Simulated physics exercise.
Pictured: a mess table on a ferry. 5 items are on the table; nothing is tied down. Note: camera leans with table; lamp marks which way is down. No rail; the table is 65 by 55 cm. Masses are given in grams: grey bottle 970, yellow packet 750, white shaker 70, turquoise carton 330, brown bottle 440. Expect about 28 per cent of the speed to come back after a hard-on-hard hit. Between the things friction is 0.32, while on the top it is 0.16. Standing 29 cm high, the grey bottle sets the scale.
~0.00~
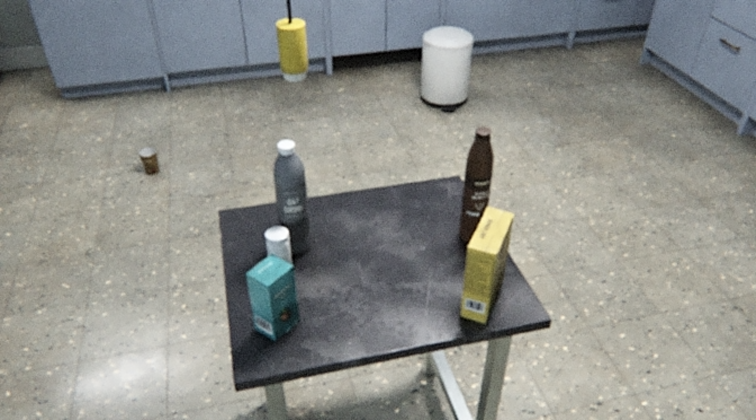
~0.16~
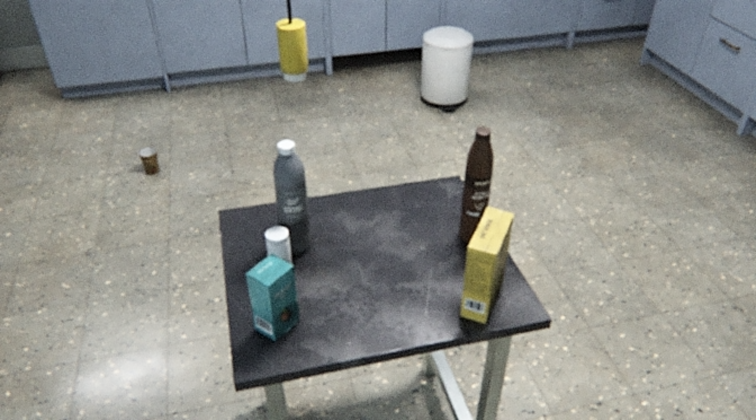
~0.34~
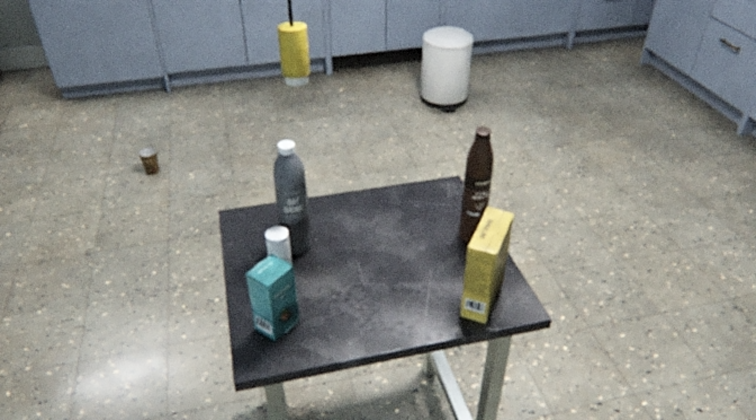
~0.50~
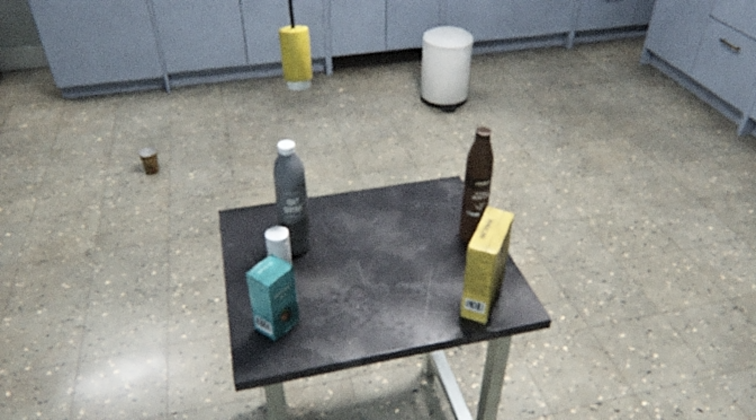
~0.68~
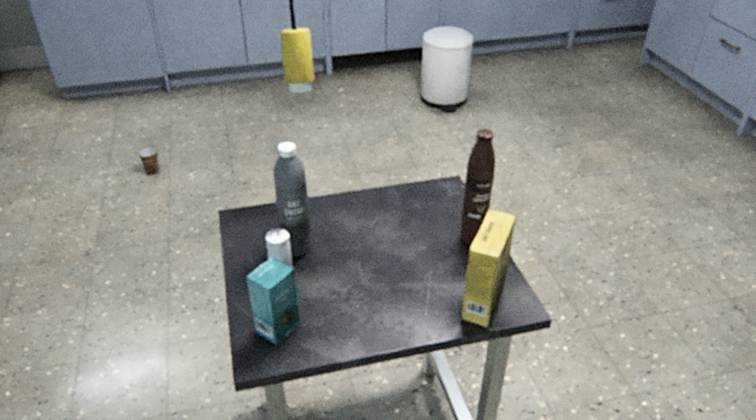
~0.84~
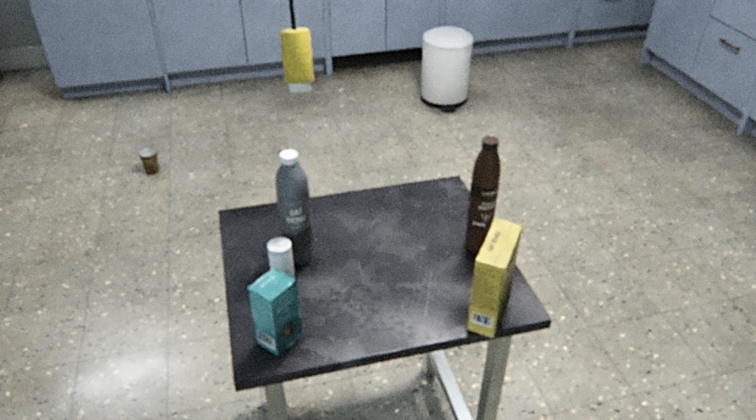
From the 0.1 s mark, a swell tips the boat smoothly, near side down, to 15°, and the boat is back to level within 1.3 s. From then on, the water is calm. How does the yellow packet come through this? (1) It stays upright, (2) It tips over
(2) It tips over.
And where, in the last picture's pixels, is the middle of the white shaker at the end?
You'll see it about at (291, 312) in the last picture.
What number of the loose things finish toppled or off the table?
The answer: 2.
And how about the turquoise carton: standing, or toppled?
In the last frame the turquoise carton does not stay up.
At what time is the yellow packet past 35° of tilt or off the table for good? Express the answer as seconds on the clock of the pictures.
Time: Approximately 1.0 s.
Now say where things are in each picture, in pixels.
In the first picture, boat level; yellow packet (487, 266); grey bottle (292, 198).
In the second picture, boat level; turquoise carton (274, 298); brown bottle (477, 186).
In the third picture, floor tilted 5°, near side down; grey bottle (292, 198); white shaker (279, 252).
In the fourth picture, floor tilted 10°, near side down; turquoise carton (274, 298); brown bottle (477, 186).
In the fifth picture, floor tilted 15°, near side down; grey bottle (292, 200); white shaker (280, 254).
In the sixth picture, floor tilted 14°, near side down; yellow packet (494, 278) 4 cm from its spot; turquoise carton (276, 312) 4 cm from its spot.
By 1.04 s, floor tilted 9°, near side down; yellow packet now off the table; turquoise carton 11 cm from its spot; brown bottle 11 cm from its spot.
By 1.24 s, floor tilted 2°, near side down; turquoise carton now off the table; grey bottle 17 cm from its spot; brown bottle 17 cm from its spot.
By 1.44 s, boat level; grey bottle 19 cm from its spot; brown bottle 19 cm from its spot; white shaker 19 cm from its spot.
By 1.74 s, as before.
When it is over (1.9 s), off the table and tipped over, yellow packet and turquoise carton; not toppled but over 5 cm from the start, grey bottle, white shaker and brown bottle.
